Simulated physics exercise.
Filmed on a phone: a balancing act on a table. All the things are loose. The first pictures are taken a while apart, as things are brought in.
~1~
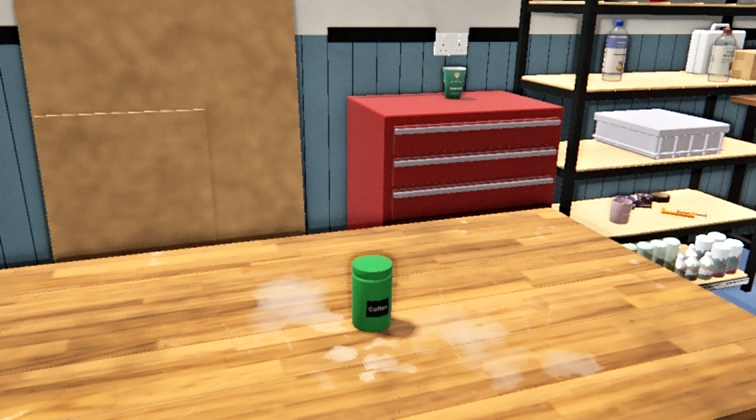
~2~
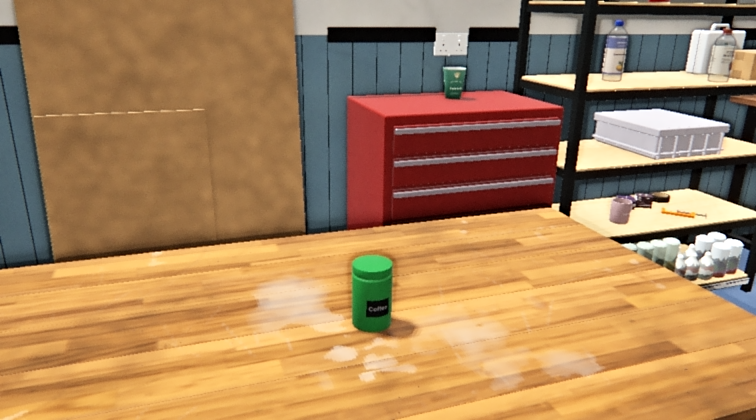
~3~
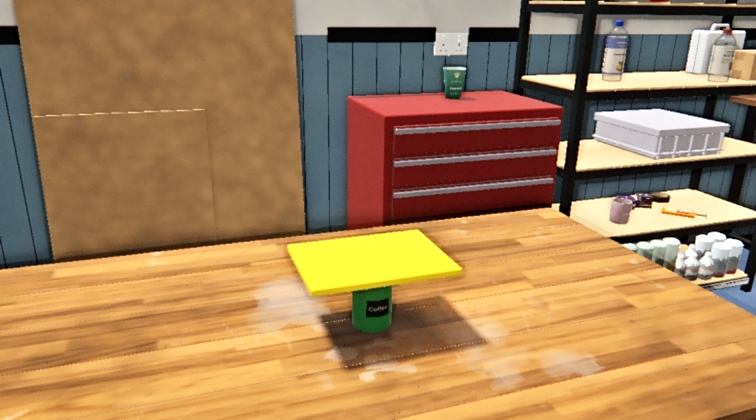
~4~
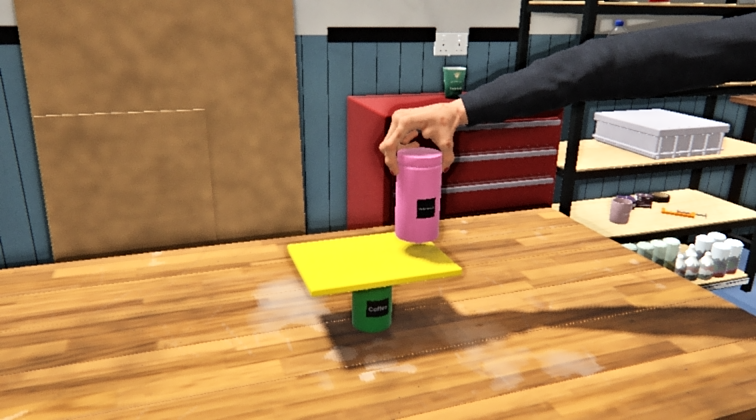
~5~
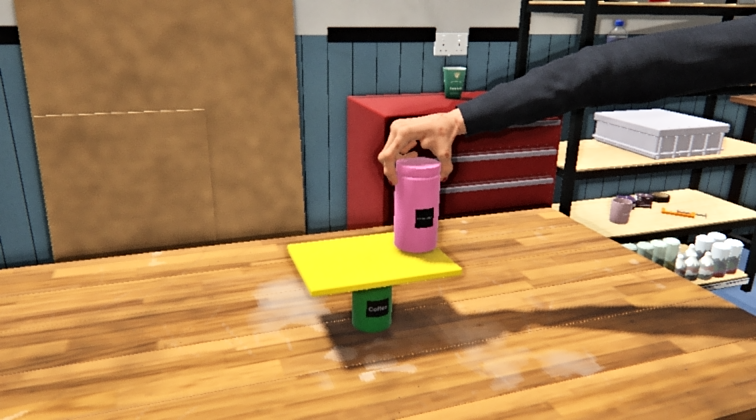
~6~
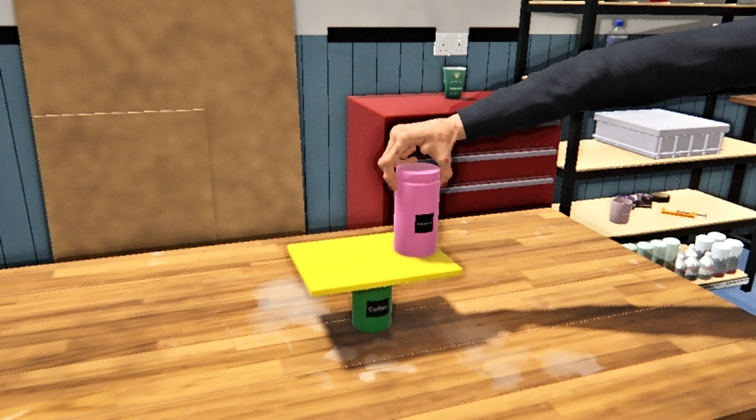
A yellow board appears on top of a green jar, then a hand lowers a pink jar onto the board's right side.
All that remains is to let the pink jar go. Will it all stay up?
Outcome: The stack loses its balance.
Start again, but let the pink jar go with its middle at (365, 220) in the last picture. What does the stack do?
Then it keeps its balance.
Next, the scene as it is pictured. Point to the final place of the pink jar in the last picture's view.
Around (469, 293).
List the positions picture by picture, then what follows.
The last thing is not in view yet; green jar (372, 293), in the first picture.
The last thing is not in view yet; green jar (372, 293), in the second picture.
The last thing is not in view yet; green jar (372, 293), in the third picture.
Still above its spot; pink jar (418, 195); green jar (372, 293), in the fourth picture.
Still above its spot; pink jar (417, 204); green jar (372, 293), in the fifth picture.
In place under the hand; pink jar (416, 210); green jar (372, 293), in the sixth picture.
Then, 0.40 s on from there, pink jar now fallen; yellow lid turned 69° from how it was put.
Then, 0.70 s on from there, yellow lid upside down.
In the end, fallen, yellow lid and pink jar; green jar unmoved. At the end, from the last picture's camera, pink jar near (469, 293). The stack comes apart.
